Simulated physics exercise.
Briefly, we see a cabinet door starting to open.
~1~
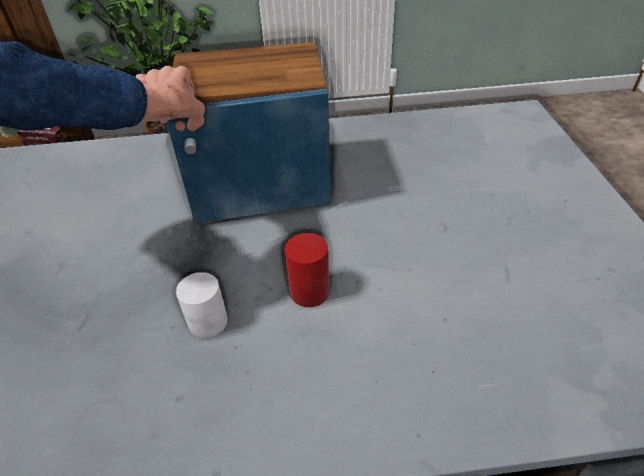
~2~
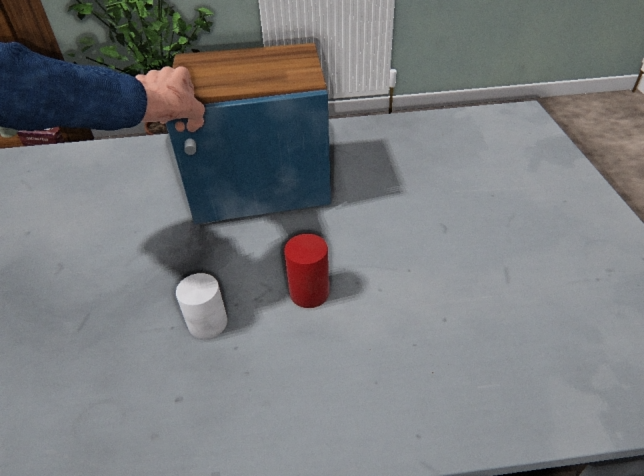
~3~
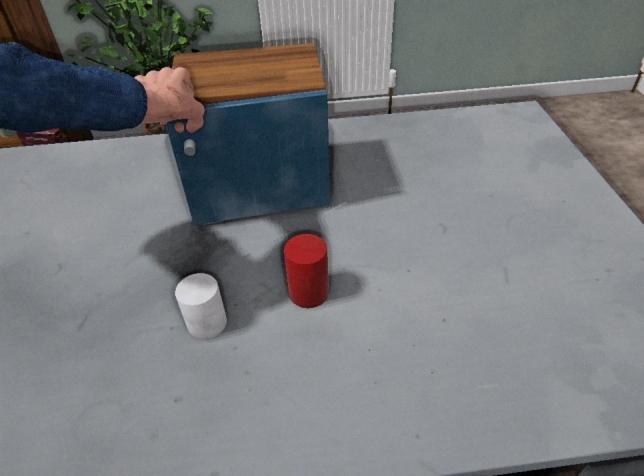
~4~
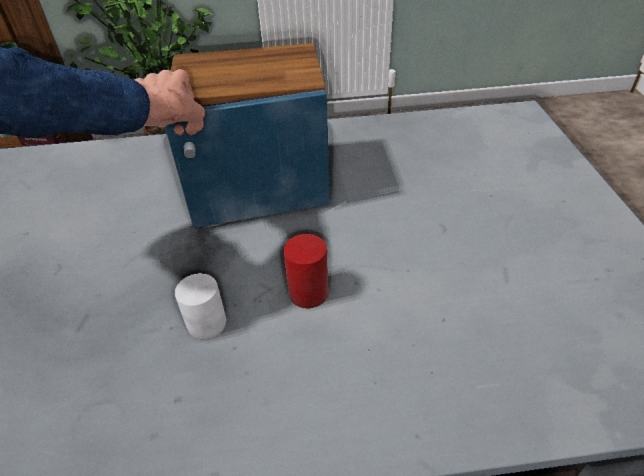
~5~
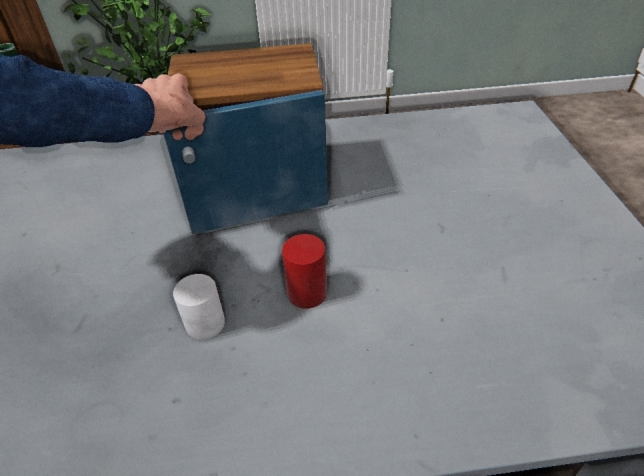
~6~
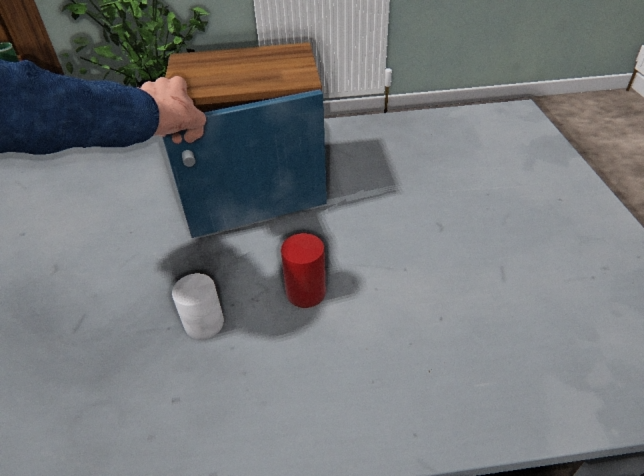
A blue door on a small wood-topped cabinet, gripped at its upper left by a hand in a dark blue sleeve, stands at the back of a grey table seen from above. In front are a red cylindrical candle and, to its left, a shorter white one, with a plant and white radiator behind. The hand slowly pulls the door slightly open while the candles stay put and the view barely shifts.
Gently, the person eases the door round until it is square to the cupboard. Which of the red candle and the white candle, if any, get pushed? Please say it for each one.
Here the red candle gets pushed, the white candle is not pushed.
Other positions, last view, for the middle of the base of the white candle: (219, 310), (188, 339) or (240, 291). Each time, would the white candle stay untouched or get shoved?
In order, it avoids contact, then avoids contact, and finally is hit.
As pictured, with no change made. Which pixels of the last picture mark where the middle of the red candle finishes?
(367, 275), roughly.
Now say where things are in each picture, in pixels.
In the first picture, door 4° open; red candle (308, 271); white candle (203, 306); door (257, 164).
In the second picture, door 4° open; white candle (203, 307); door (256, 165).
In the third picture, door 5° open; red candle (308, 272); door (256, 165).
In the fourth picture, door 6° open; white candle (202, 307); door (256, 167).
In the fifth picture, door 10° open; red candle (306, 272); door (254, 169).
In the sixth picture, door 13° open; red candle (304, 272); white candle (199, 307); door (254, 171).
Then, 1.54 s after the last picture, door 67° open; red candle moving near (311, 273); white candle at rest near (199, 307).
Then, 1.96 s after the last picture, door 82° open; red candle moved about its own width near (347, 276); white candle at rest near (199, 307).
At rest, the red candle gets shoved, near (367, 275); the white candle stays untouched, near (199, 307).
